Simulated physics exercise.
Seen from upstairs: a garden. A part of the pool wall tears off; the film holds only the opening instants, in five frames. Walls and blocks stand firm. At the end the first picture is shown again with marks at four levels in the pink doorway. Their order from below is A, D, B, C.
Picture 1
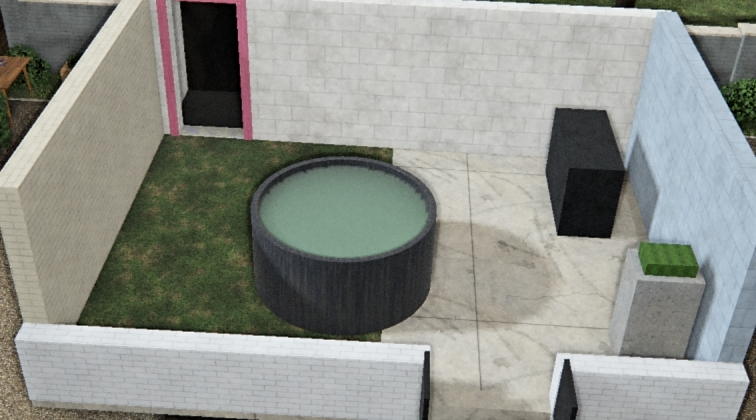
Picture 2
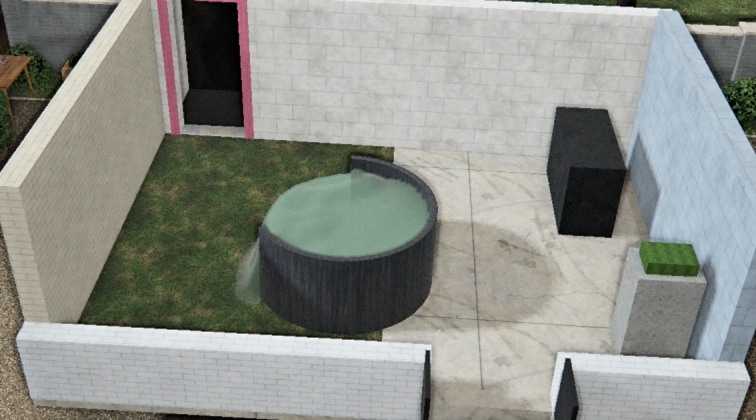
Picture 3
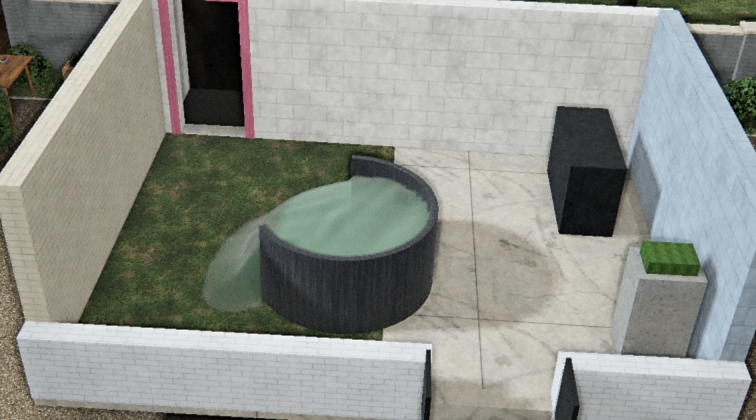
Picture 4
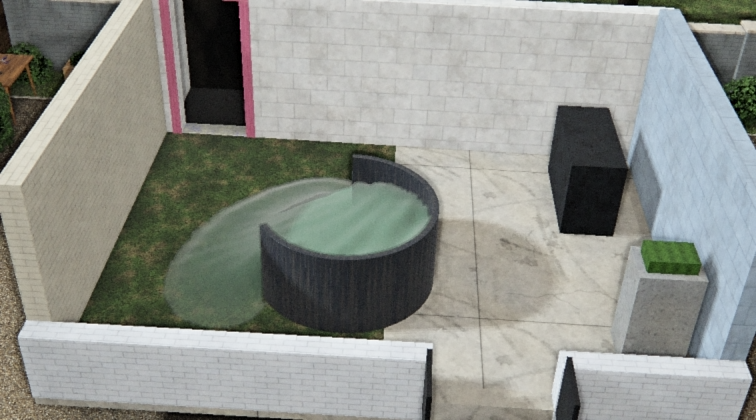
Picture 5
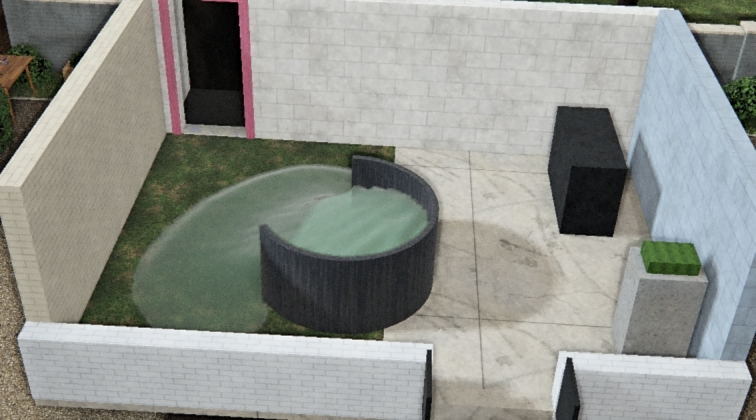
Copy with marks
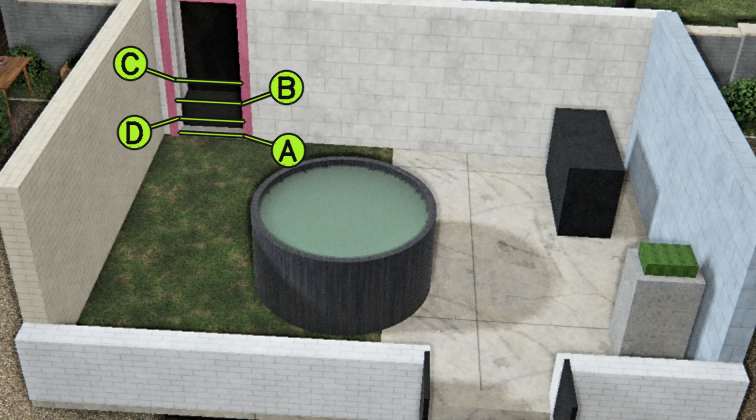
Walled yard seen from above, the left side of a round dark pool opening and pale green water spreading across the grass.
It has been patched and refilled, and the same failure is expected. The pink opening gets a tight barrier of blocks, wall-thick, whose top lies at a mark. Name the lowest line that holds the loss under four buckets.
Line B.
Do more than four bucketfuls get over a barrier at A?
Yes.
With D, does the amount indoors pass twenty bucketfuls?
No, it does not.
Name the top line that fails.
That would be D.
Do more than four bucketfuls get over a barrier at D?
Yes, that goes wrong.
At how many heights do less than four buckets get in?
Two of them.
On the marked copy, A at (212, 134); B at (209, 102); C at (207, 81); D at (211, 120); from the bottom up A, D, B, C.
With A, dozens of bucketfuls pour in.
With B, a splash gets over, under a bucket.
With C, nothing gets over.
With D, about 9 bucketfuls get in.
